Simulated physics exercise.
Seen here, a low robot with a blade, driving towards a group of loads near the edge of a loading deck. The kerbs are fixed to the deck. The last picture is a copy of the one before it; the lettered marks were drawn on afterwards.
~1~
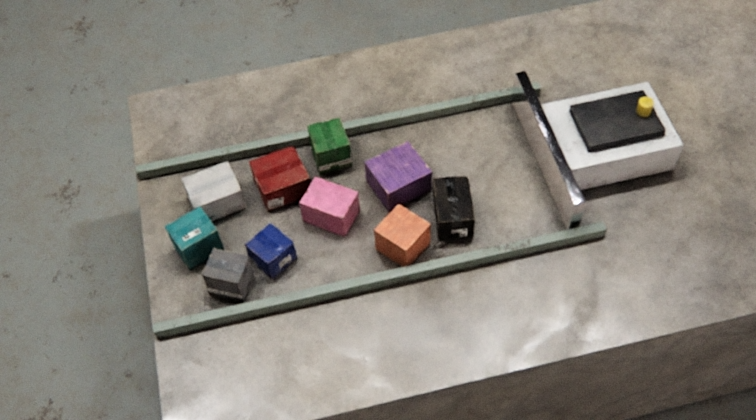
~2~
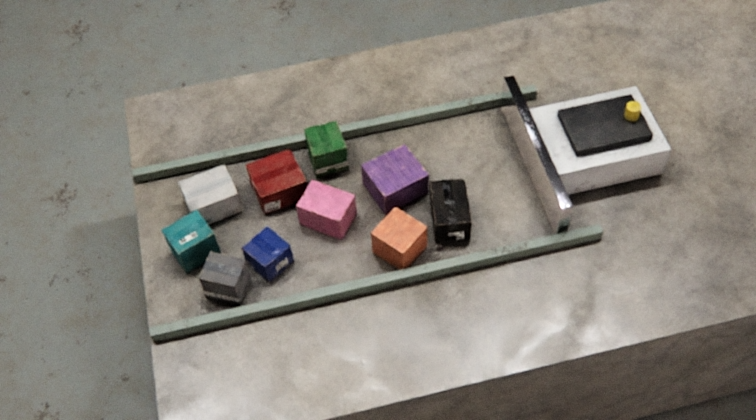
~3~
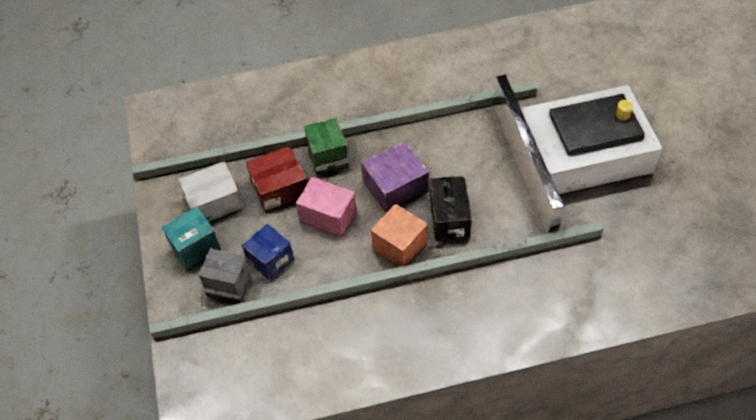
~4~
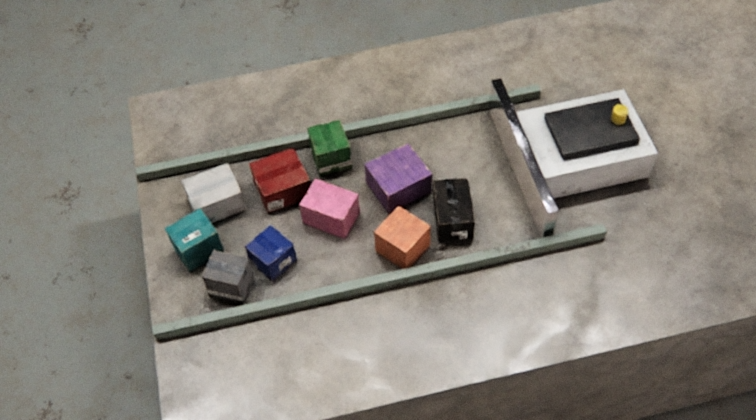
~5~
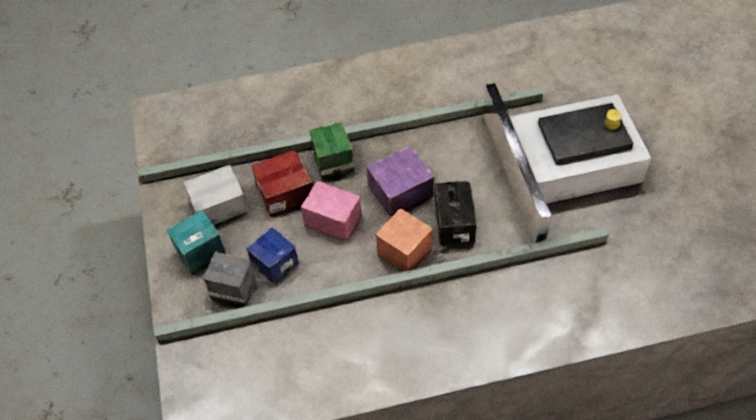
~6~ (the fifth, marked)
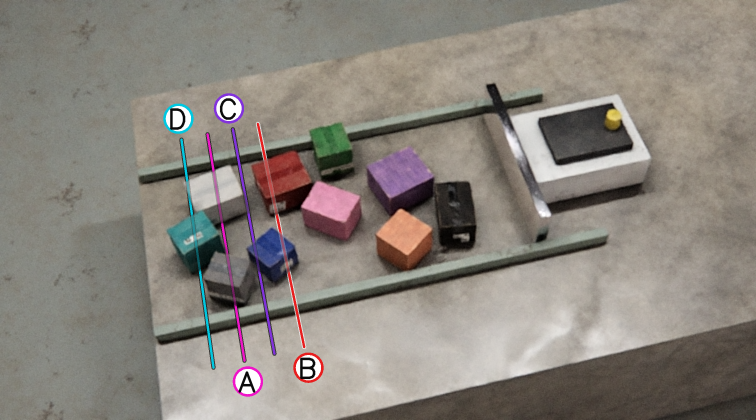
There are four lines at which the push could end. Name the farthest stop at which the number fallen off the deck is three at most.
C.
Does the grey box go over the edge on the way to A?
Yes.
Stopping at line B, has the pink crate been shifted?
Yes.
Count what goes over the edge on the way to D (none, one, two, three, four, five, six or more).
Six or more.
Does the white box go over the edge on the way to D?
Yes.
On the marked copy, A at (224, 238); B at (279, 226); C at (252, 232); D at (196, 244).
Following C. Soon after the start, robot (486, 153); orange crate (369, 245); black parcel (409, 223).
Later, robot (390, 173); white box (193, 199); grey box (219, 288).
In the end, robot (316, 189); turquoise parcel over the edge; white box over the edge; two fallen.
As for the rest, A drops four; B is within the limit but short; D drops seven.
